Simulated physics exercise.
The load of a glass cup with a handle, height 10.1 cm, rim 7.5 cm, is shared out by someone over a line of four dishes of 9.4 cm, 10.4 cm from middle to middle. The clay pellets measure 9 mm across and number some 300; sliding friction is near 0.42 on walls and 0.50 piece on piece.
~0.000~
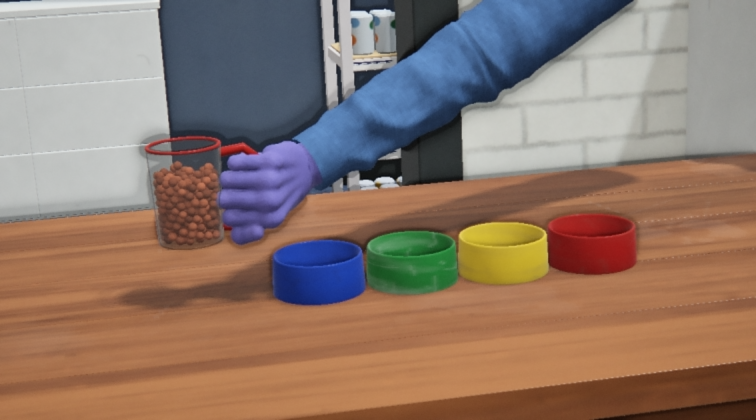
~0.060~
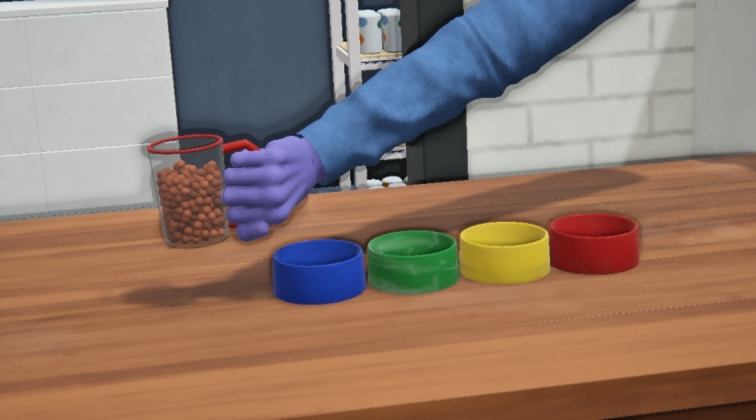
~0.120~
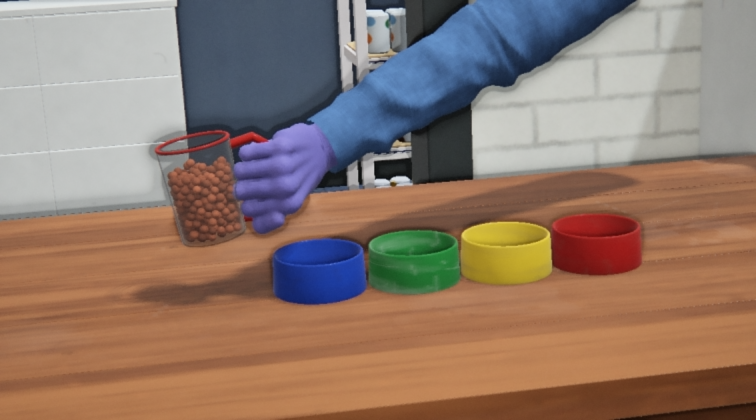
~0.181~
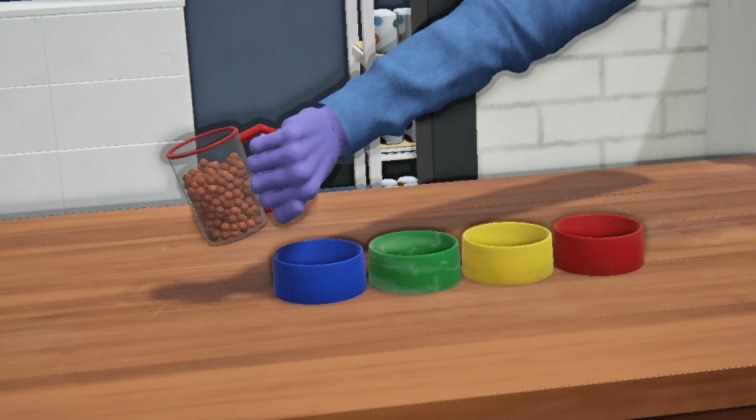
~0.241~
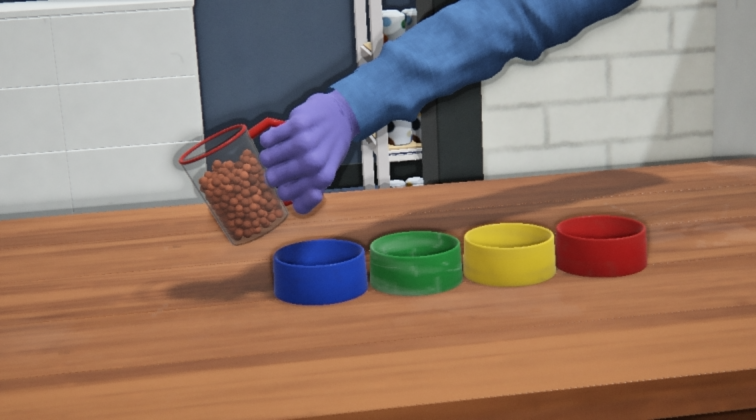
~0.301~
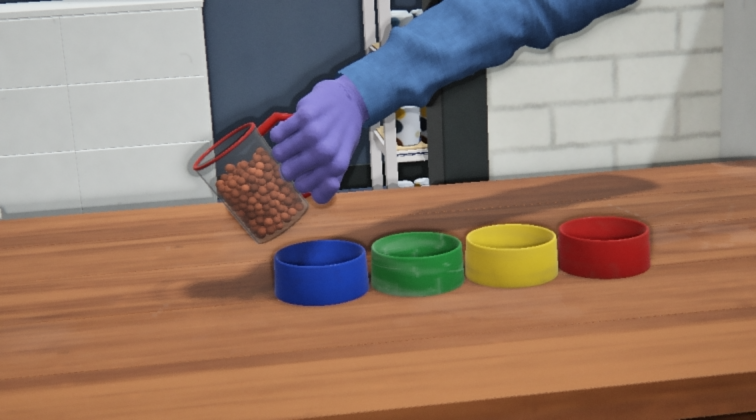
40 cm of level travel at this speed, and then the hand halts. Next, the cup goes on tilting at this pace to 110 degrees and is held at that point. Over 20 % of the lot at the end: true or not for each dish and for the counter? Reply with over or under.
Red under, blue under, green over, yellow over, counter under.
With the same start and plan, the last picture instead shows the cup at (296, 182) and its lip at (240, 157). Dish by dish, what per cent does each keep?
It'd finish with red at 0, blue at 0, green at 0 and yellow at 100.
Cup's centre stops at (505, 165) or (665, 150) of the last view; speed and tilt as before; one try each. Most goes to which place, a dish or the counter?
The largest share ends at green first and at green second.
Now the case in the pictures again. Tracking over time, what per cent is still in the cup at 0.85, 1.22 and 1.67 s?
About 95, 45, 15.
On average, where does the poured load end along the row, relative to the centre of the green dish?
Roughly 3 cm to the right.
After 0.85 s, tilt 105 degrees; cup holds 95 %, blue 5 %.
After 1.22 s, tilt 110 degrees; cup holds 45 %, blue 5 %, green 45 %.
Then, at 1.67 s, tilt 110 degrees; cup holds 15 %, blue 5 %, green 45 %, yellow 25 %.
By 2.7 s all is still; red 0 %, blue 5 %, green 45 %, yellow 40 %, counter 10 %.
